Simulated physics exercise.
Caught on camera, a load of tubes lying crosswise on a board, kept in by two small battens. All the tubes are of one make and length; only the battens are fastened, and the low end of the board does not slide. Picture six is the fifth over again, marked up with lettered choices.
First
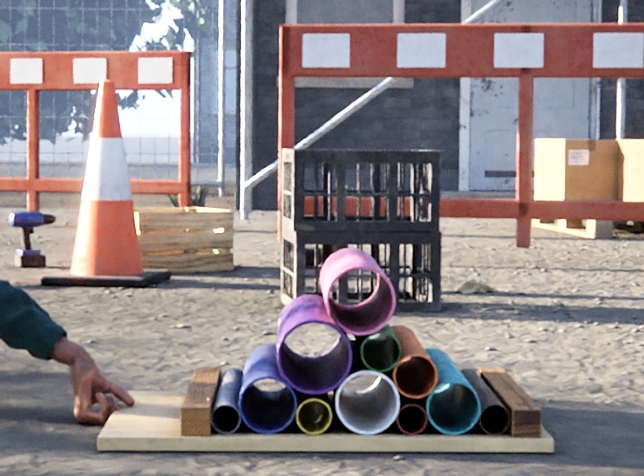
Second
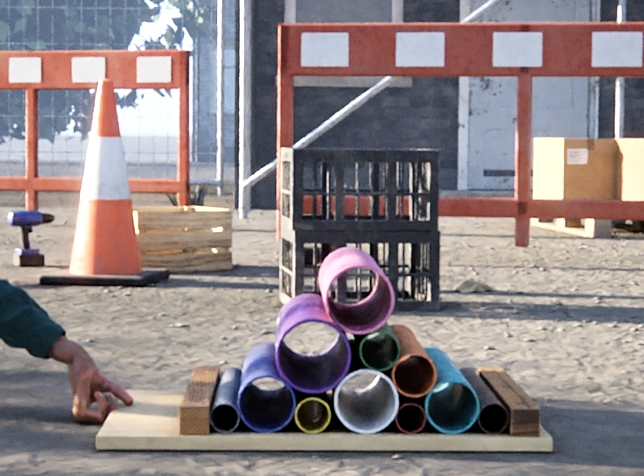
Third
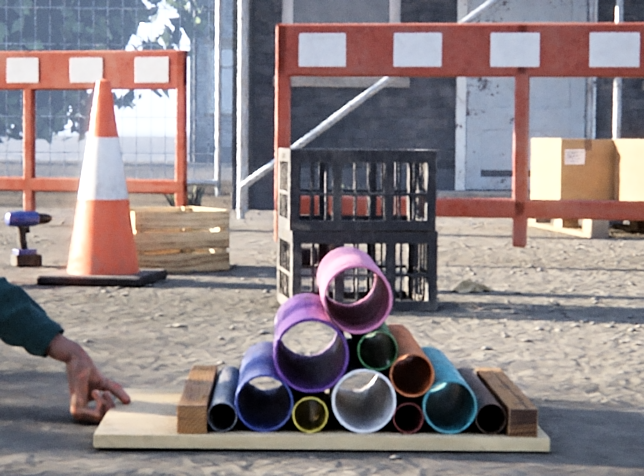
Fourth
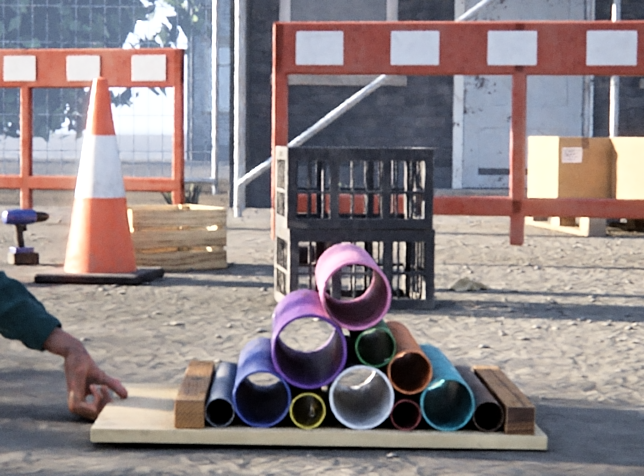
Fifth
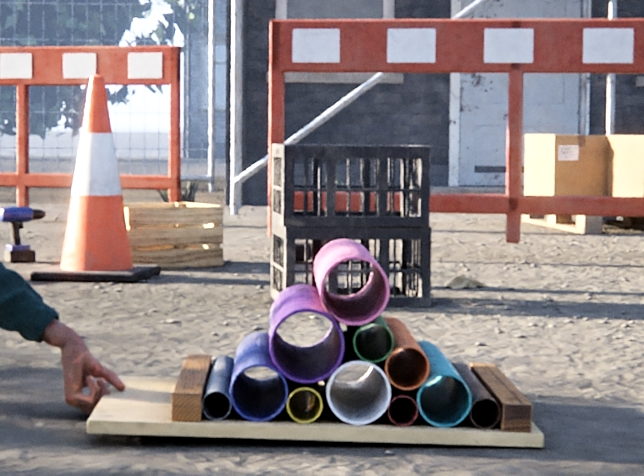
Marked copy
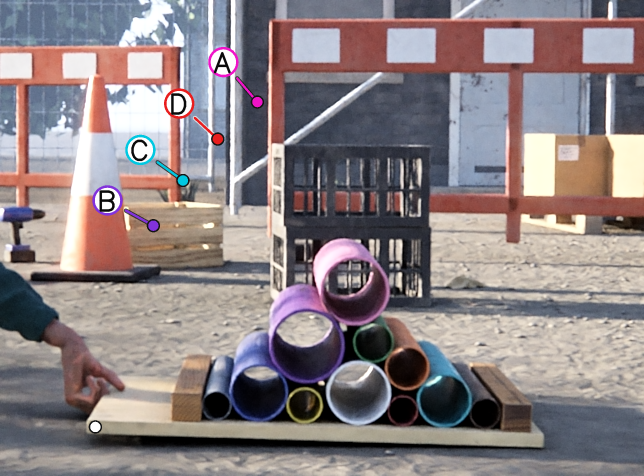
Hand slightly raising the left end of a board carrying stacked colourful tubes between two wooden battens, near a traffic cone.
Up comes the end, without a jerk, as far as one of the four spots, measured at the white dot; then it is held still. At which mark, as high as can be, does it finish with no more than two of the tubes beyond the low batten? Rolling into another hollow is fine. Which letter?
The answer is mark D.
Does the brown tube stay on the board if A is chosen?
Yes, with A.
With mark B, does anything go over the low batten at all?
At B: Yes.
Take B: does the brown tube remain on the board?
Yes, with B.
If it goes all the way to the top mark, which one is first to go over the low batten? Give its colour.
The pink one.
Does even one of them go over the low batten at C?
At C: Yes.
On the copy, A at (258, 102); B at (154, 226); C at (183, 180); D at (218, 139); the white dot at (96, 427).
On D. First, board at 21°.
Then, board at 41°.
Finally, board at 42°, one over the low batten (pink).
By contrast, A six over the low batten; B one over the low batten (pink); C one over the low batten (pink).
